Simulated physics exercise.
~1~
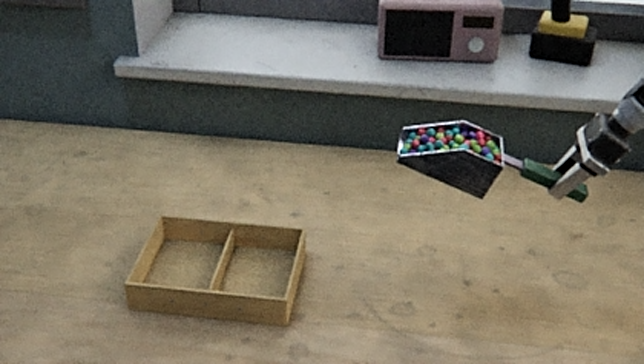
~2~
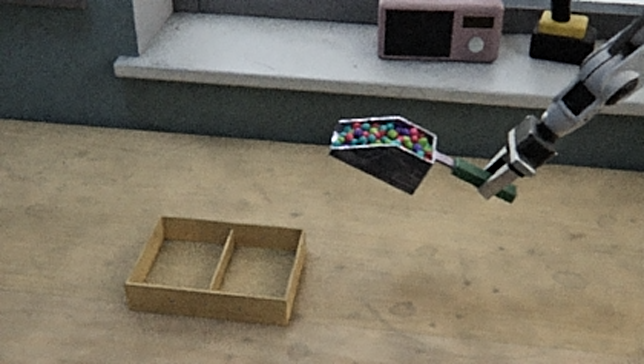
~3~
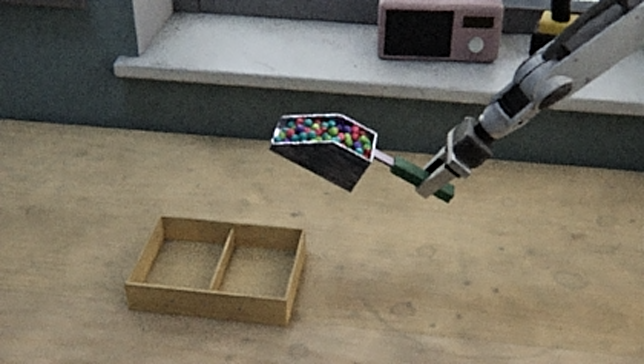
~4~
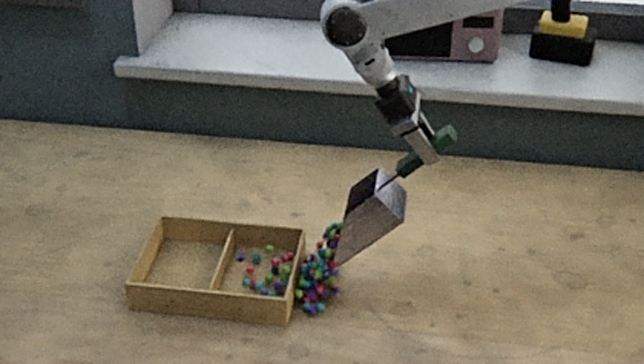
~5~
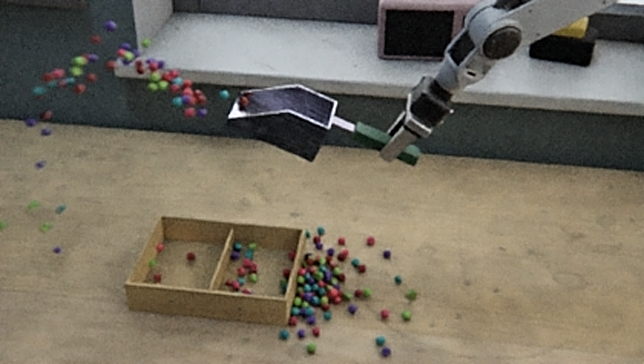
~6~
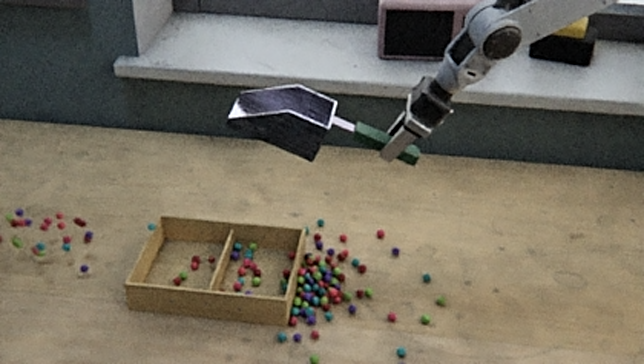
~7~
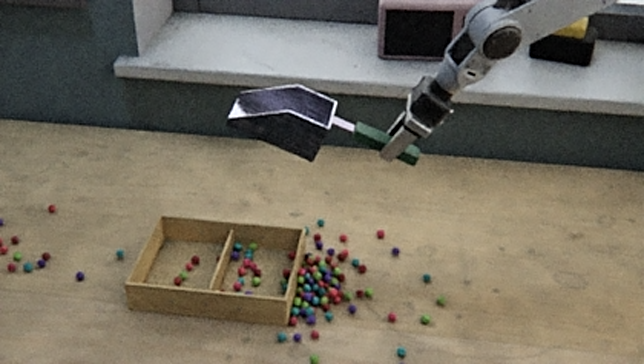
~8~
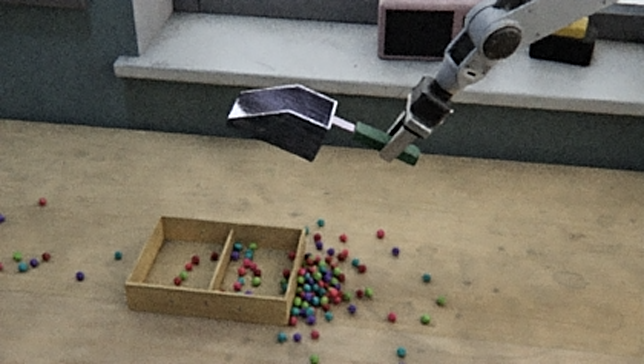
A robot arm holding a dark, pale-edged scoop full of small colourful balls reaches in from the right over a light wooden table, seen from slightly above. An open wooden box with two compartments sits at left, before a white windowsill holding a pink appliance. The arm carries the scoop left, then tips it steeply, spilling balls into the right compartment and beside the box. It swings up and back, flinging the rest leftward through the air. The balls scatter and settle, mostly on the table, a few in the box, while the emptied scoop hangs still.
